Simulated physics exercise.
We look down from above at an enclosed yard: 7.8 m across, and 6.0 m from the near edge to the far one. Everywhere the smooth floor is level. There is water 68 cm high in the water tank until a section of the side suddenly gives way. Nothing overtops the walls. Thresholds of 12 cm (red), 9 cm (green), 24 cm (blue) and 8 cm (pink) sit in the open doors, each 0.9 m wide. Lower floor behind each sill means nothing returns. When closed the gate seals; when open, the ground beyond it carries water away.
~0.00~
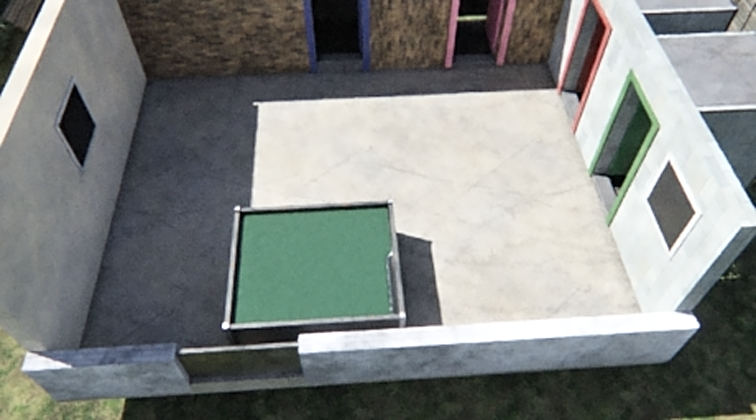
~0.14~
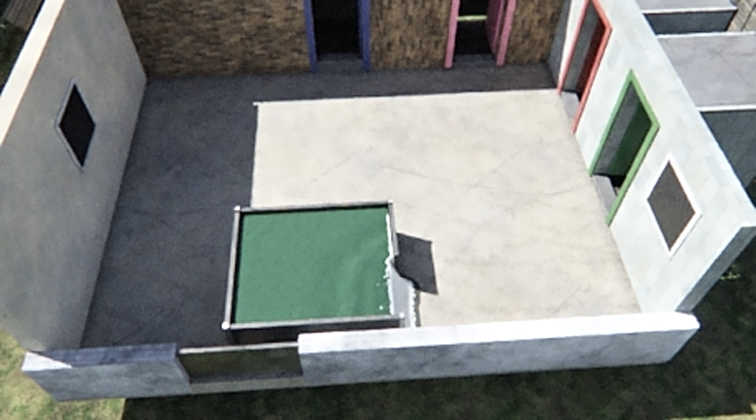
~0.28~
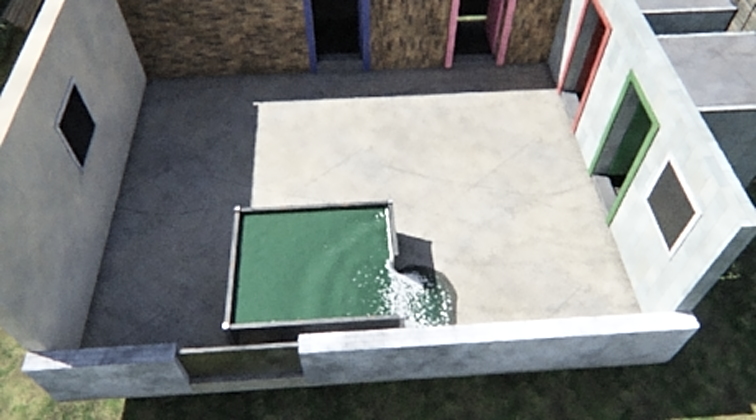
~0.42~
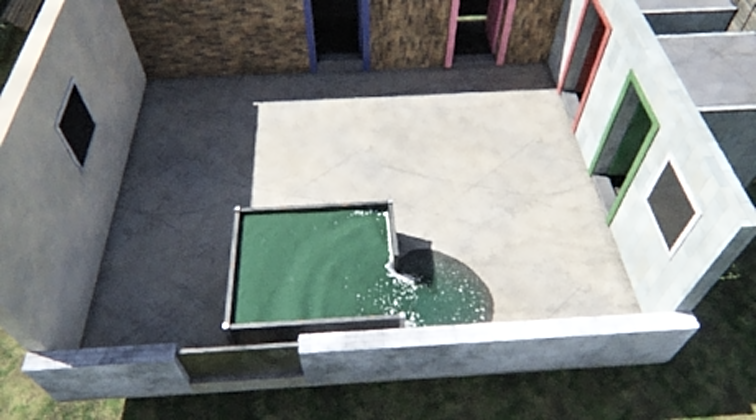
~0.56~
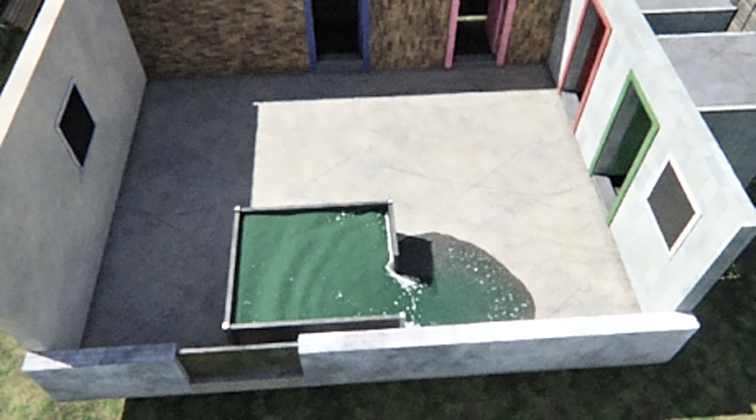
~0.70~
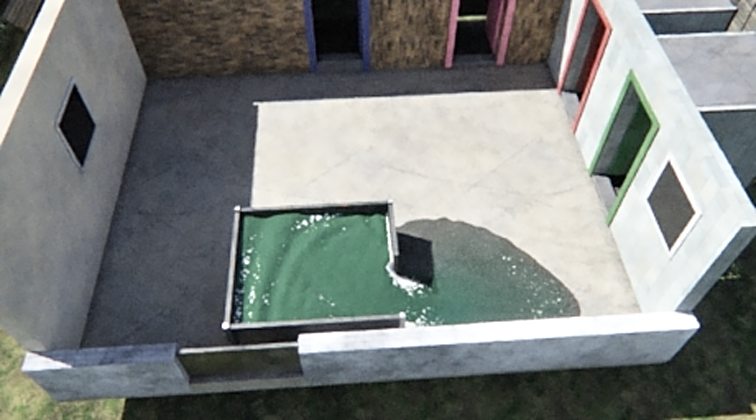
Green water pouring from the right side of a square tank and spreading rightward across the pale floor of a walled yard.
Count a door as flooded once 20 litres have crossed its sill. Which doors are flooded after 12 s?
Result: Red door: Short of the limit; green door: Beyond the limit; blue door: Short of the limit; pink door: Beyond the limit.
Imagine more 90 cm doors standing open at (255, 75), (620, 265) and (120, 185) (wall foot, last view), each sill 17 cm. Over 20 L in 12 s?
First doorway falls short, second gets there, third falls short.
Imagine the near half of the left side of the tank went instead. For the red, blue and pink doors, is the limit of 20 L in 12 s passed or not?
At red the amount is beneath the mark, at blue it is beneath the mark, and at pink it is beneath the mark.
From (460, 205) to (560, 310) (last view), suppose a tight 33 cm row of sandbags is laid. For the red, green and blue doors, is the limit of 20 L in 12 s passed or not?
Against the limit, the red door stays within it, the green door stays within it and the blue door stays within it.
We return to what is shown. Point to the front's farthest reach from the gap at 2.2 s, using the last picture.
Near (577, 148).
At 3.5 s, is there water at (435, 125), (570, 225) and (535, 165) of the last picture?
Untouched, soaked, soaked.
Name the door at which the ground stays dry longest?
I'd say the blue one.
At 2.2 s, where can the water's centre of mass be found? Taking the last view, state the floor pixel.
Pixel position near (414, 283).
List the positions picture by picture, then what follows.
The first picture shows still water, 68 cm deep, in the water tank at (315, 263).
In the second picture, the front is at (406, 280), 0.5 m from the gap at (396, 304); 0.2 m2 of floor is under water; 68 cm left at the back of the water tank.
In the third picture, water pours out at (396, 305) and has run 0.9 m, to (443, 281); typically 10 cm deep outside, 68 cm at the water tank's back.
In the fourth picture, water pours out at (396, 305) and has run 1.3 m, to (488, 300); typically 8 cm deep outside, 68 cm at the water tank's back.
In the fifth picture, the front is at (529, 313), 1.9 m from the gap at (396, 305); 2.7 m2 of floor is under water; 68 cm left at the back of the water tank.
In the sixth picture, the front is at (572, 314), 2.5 m from the gap at (396, 304); 3.9 m2 of floor is under water; 61 cm left at the back of the water tank.
After 1.4 s water covers 20 % of the floor and is deepest (44 cm) near (649, 337); red door not reached, green door not reached, blue door not reached, pink door not reached.
After 2.2 s water covers 20 % of the floor and is deepest (42 cm) near (627, 315); red door not reached, green door 18 cm at the sill, 3 L in, blue door not reached, pink door not reached.
After 3.5 s water covers 35 % of the floor and is deepest (28 cm) near (623, 303); red door 9 cm at the sill, 0 L in, green door 14 cm at the sill, 30 L in, blue door not reached, pink door 6 cm at the sill, 0 L in.
After 7.0 s water covers 60 % of the floor and is deepest (18 cm) near (545, 87); red door 6 cm at the sill, 0 L in, green door 11 cm at the sill, 55 L in, blue door 7 cm at the sill, 0 L in, pink door 16 cm at the sill, 107 L in.
After 12.0 s water covers 95 % of the floor and is deepest (10 cm) near (74, 374); red door 9 cm at the sill, 1 L in, green door 6 cm at the sill, 59 L in, blue door 5 cm at the sill, 0 L in, pink door 9 cm at the sill, 164 L in.
